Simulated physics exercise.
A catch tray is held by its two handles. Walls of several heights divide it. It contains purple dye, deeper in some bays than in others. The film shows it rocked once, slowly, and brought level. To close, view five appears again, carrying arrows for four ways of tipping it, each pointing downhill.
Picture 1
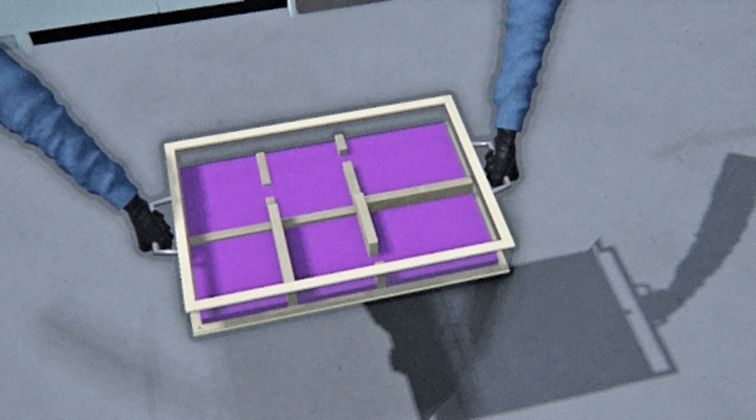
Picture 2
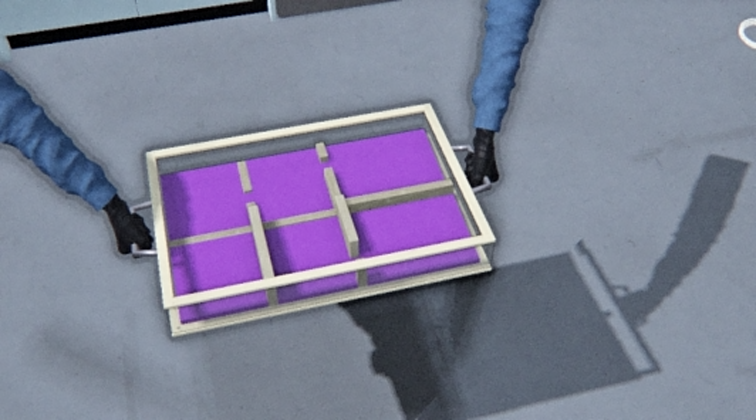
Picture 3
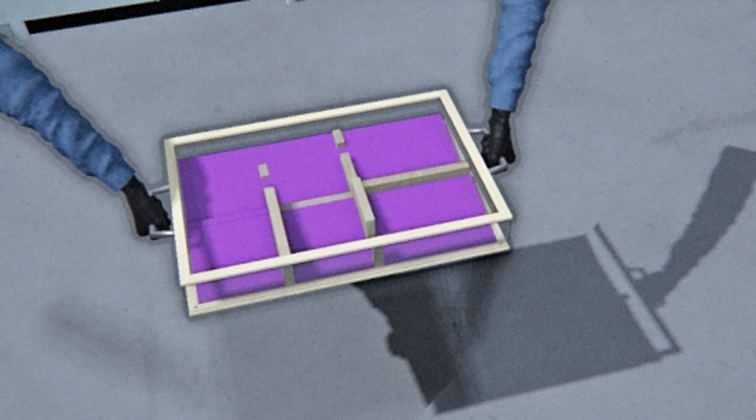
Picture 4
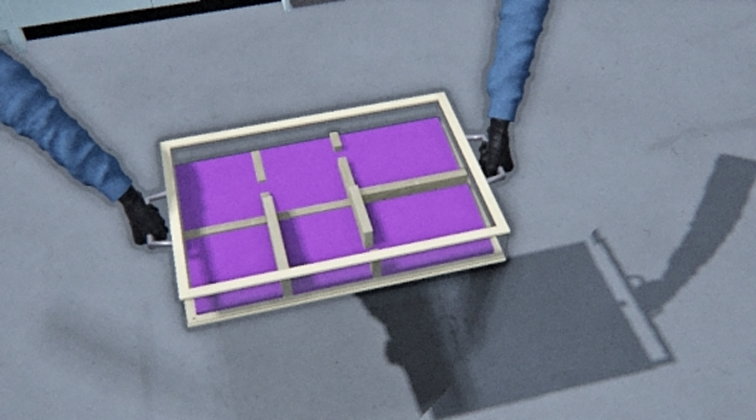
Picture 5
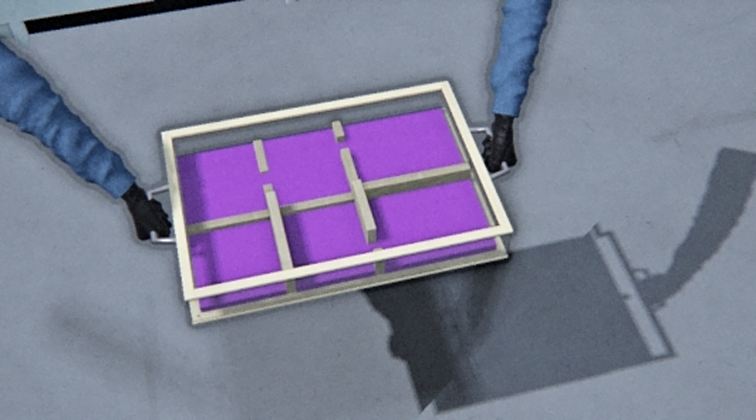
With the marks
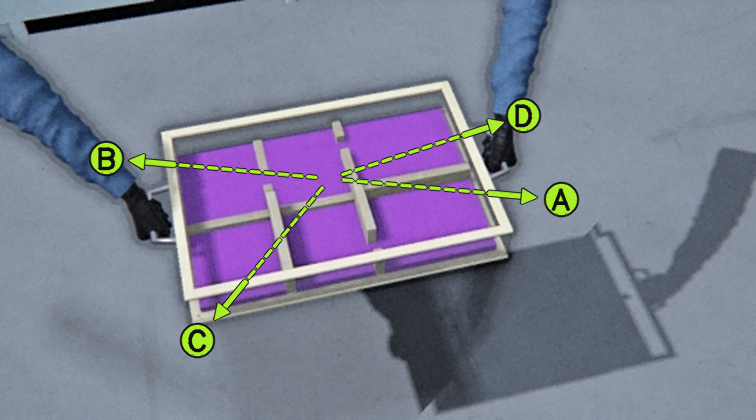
At the start, two gloved hands hold a divided tray of purple liquid level by its handles. They shift it slightly left and back while tipping it gently toward the back, and liquid runs over the wall from the front left bay into the back left. The hands then bring it level.
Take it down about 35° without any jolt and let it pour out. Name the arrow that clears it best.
B.
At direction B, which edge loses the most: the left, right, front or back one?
The left rim.
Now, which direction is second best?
The answer is C.
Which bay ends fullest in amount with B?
The back left bay.
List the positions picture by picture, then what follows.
The tray is level; deepest in the front left bay, at (240, 271), shallowest in the front middle.
Tipped about 5° down to the back; no wall is crossed.
Tipped about 8° down to the back; liquid runs over the wall between the front left and back left bays.
Tipped about 4° down to the back; no wall is crossed.
The tray is level; deepest in the back right bay, at (401, 151), shallowest in the front left.
On the marked copy, A ends at (531, 197); B ends at (134, 160); C ends at (218, 315); D ends at (498, 123).
Choosing A, about 33 % stays in the tray, the largest part in the front right bay.
Choosing B, about 19 % stays in the tray, the largest part in the back left bay.
Choosing C, about 24 % stays in the tray, the largest part in the front left bay.
Choosing D, about 33 % stays in the tray, the largest part in the back right bay.
